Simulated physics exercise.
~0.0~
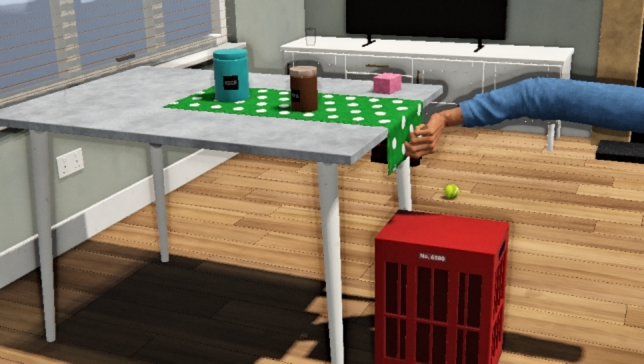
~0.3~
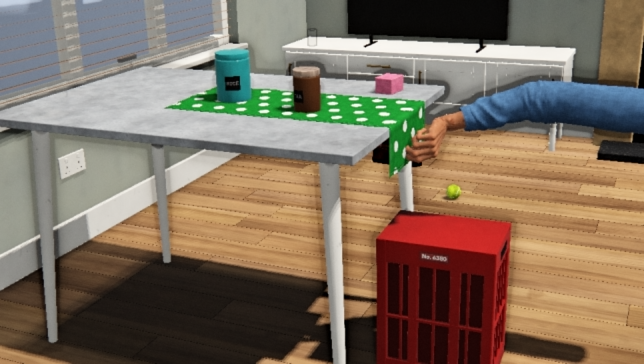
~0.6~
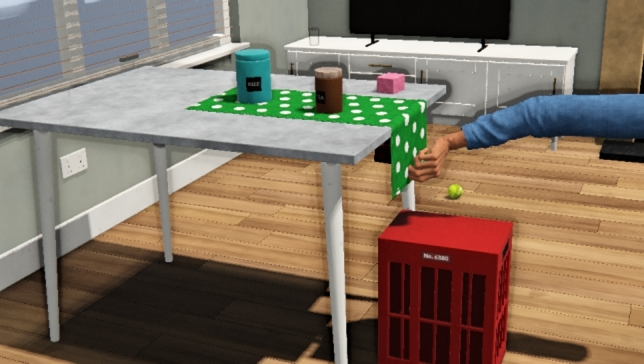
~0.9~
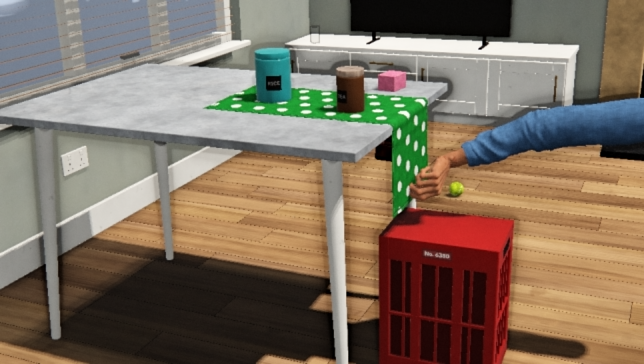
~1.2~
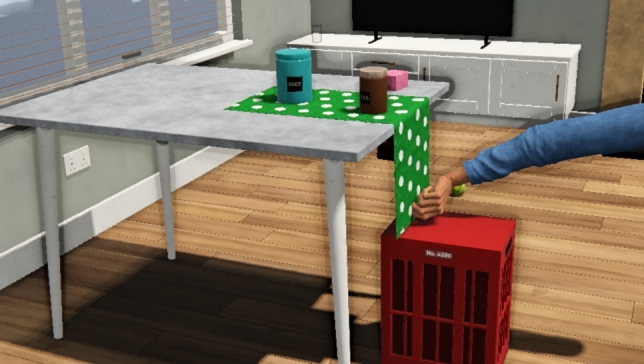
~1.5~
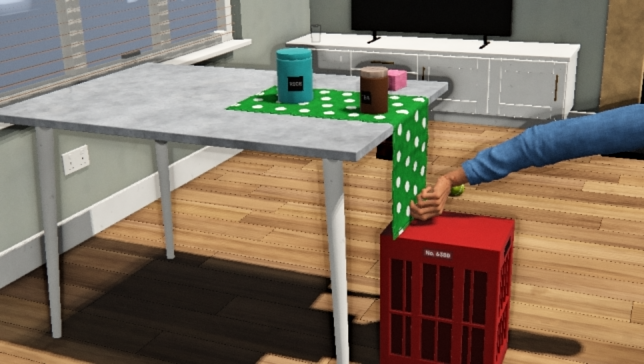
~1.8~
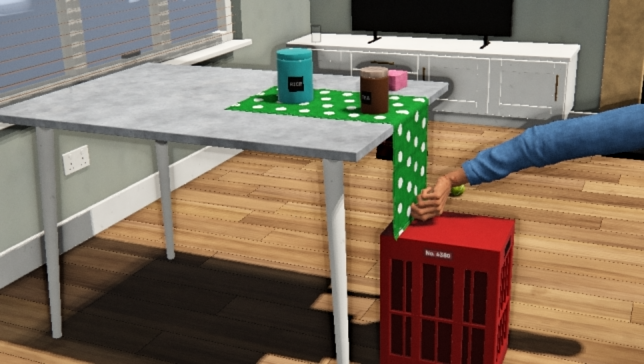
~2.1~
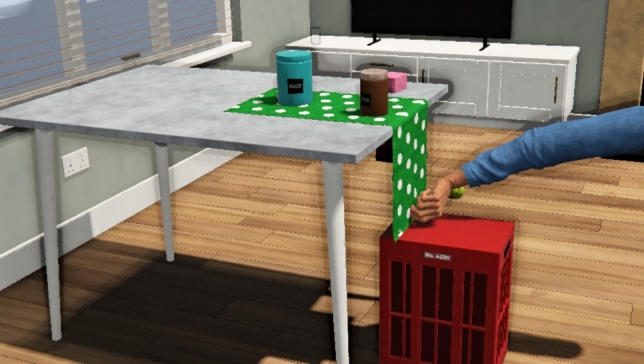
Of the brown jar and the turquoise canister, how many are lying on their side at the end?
Neither of them is lying on its side; the brown jar and the turquoise canister both still stand upright on the cloth.
